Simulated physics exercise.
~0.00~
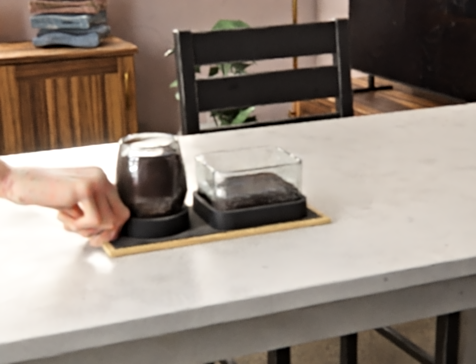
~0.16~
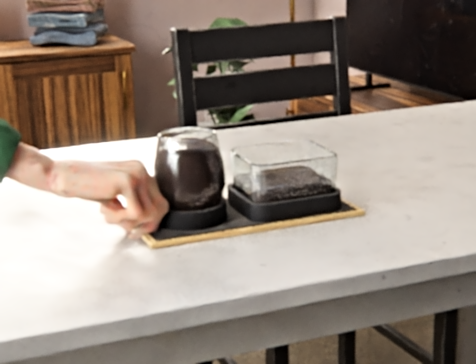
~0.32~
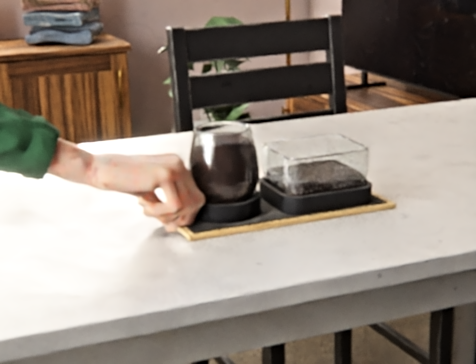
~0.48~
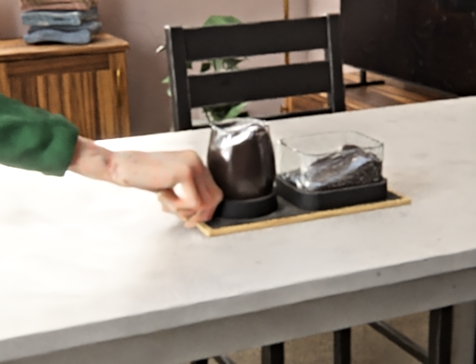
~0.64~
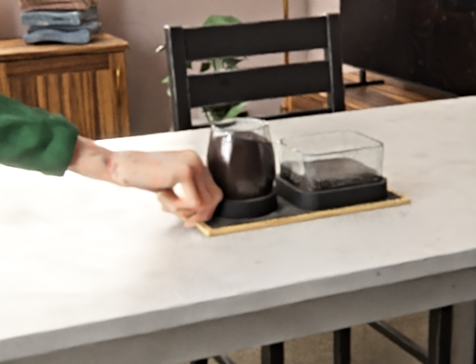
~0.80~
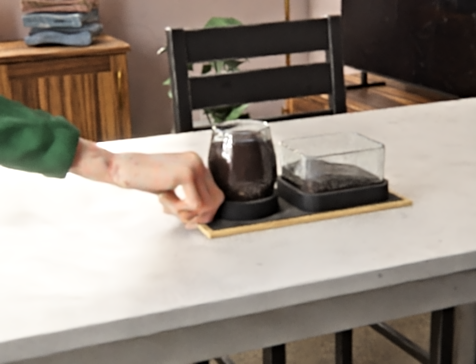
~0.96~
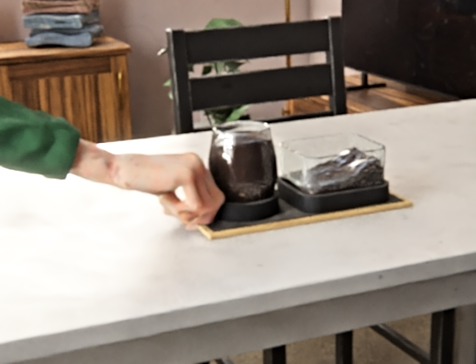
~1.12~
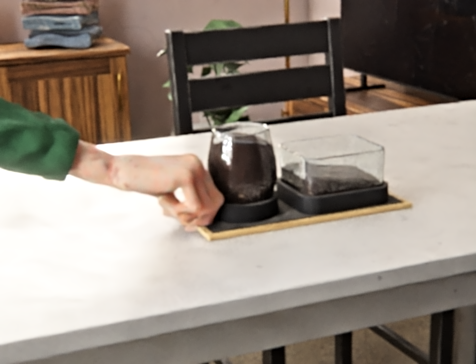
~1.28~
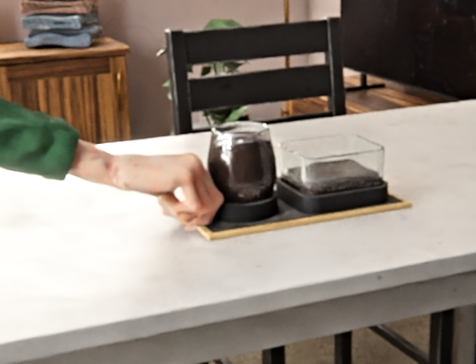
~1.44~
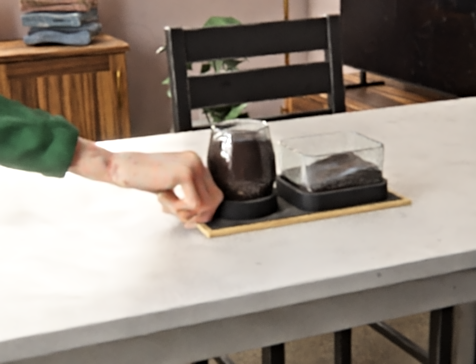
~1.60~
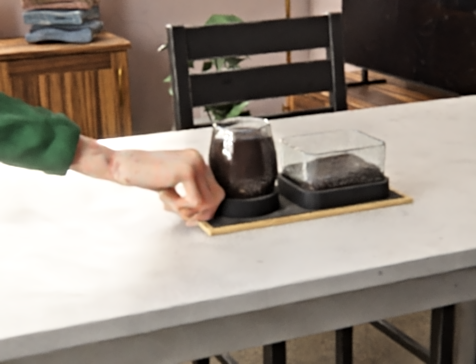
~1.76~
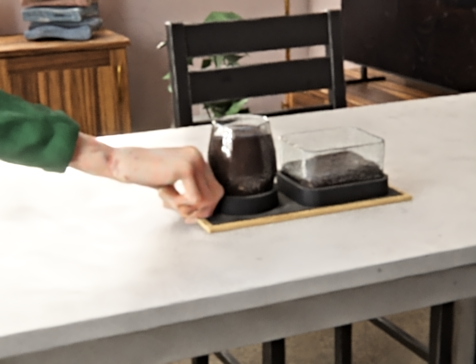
Hand sliding a tray with a round glass and an oblong tub rightward across a table, then stopping, dark contents sloshing unspilt.
